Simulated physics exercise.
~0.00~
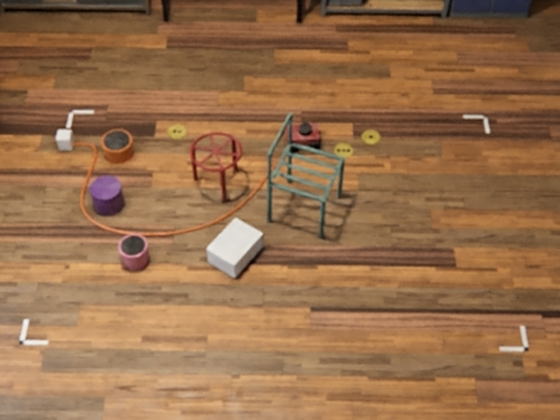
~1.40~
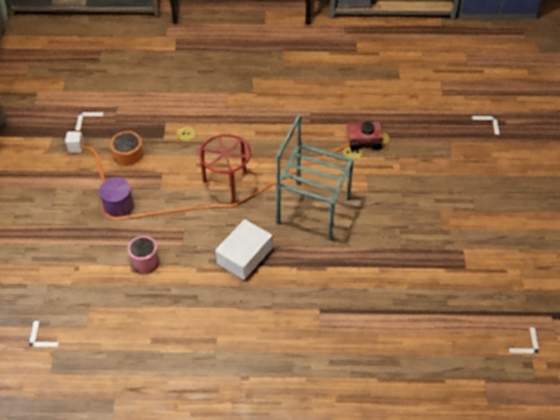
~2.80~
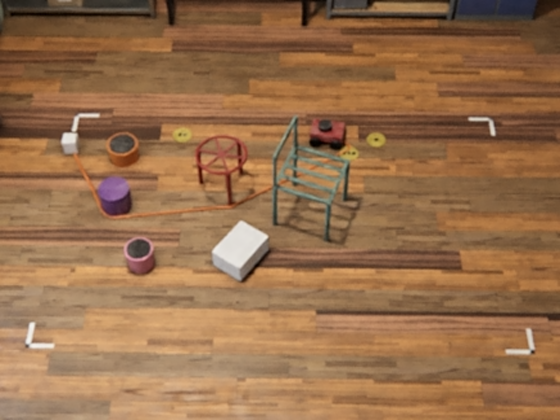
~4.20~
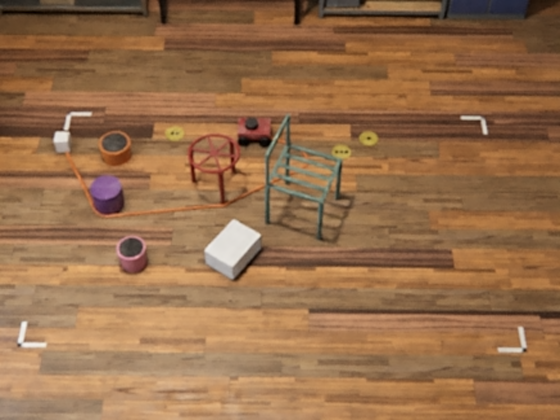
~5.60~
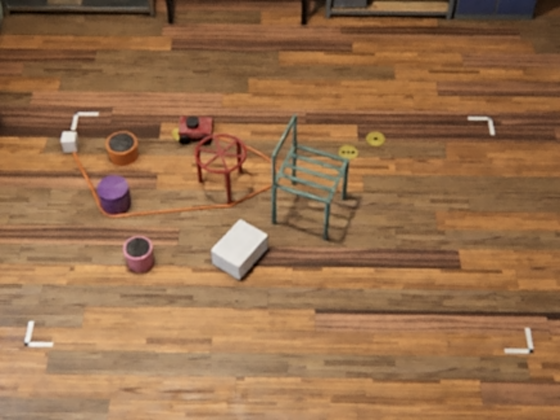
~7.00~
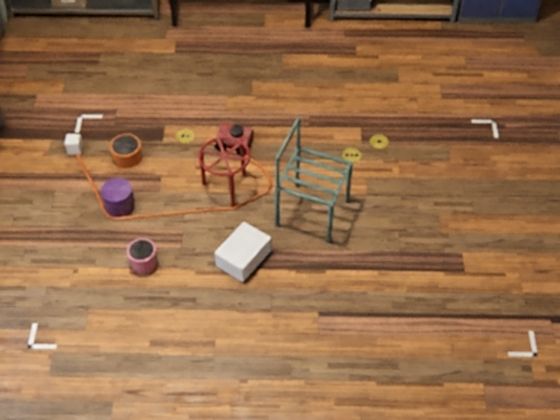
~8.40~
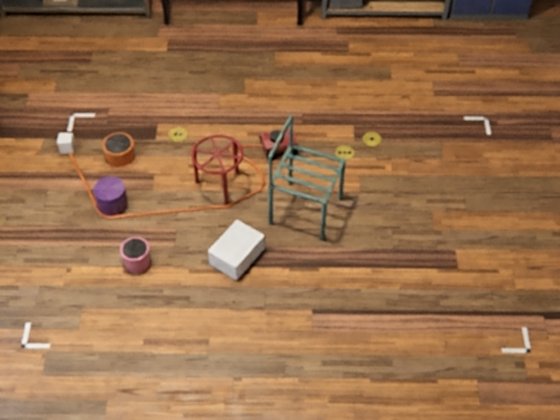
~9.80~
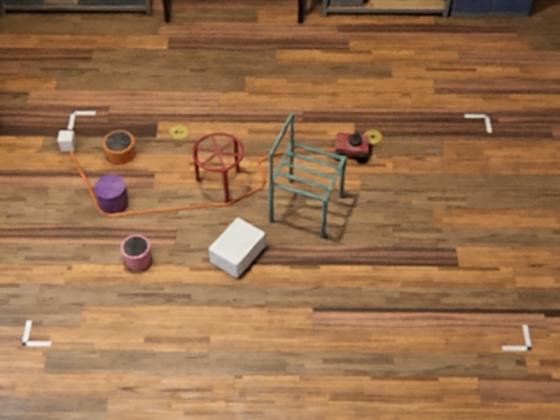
A small red cart trailing an orange cord moved right behind the teal chair, turned back left past the red stool, then returned right, ending behind the chair with the cord still looped around the purple tub and nothing knocked over.
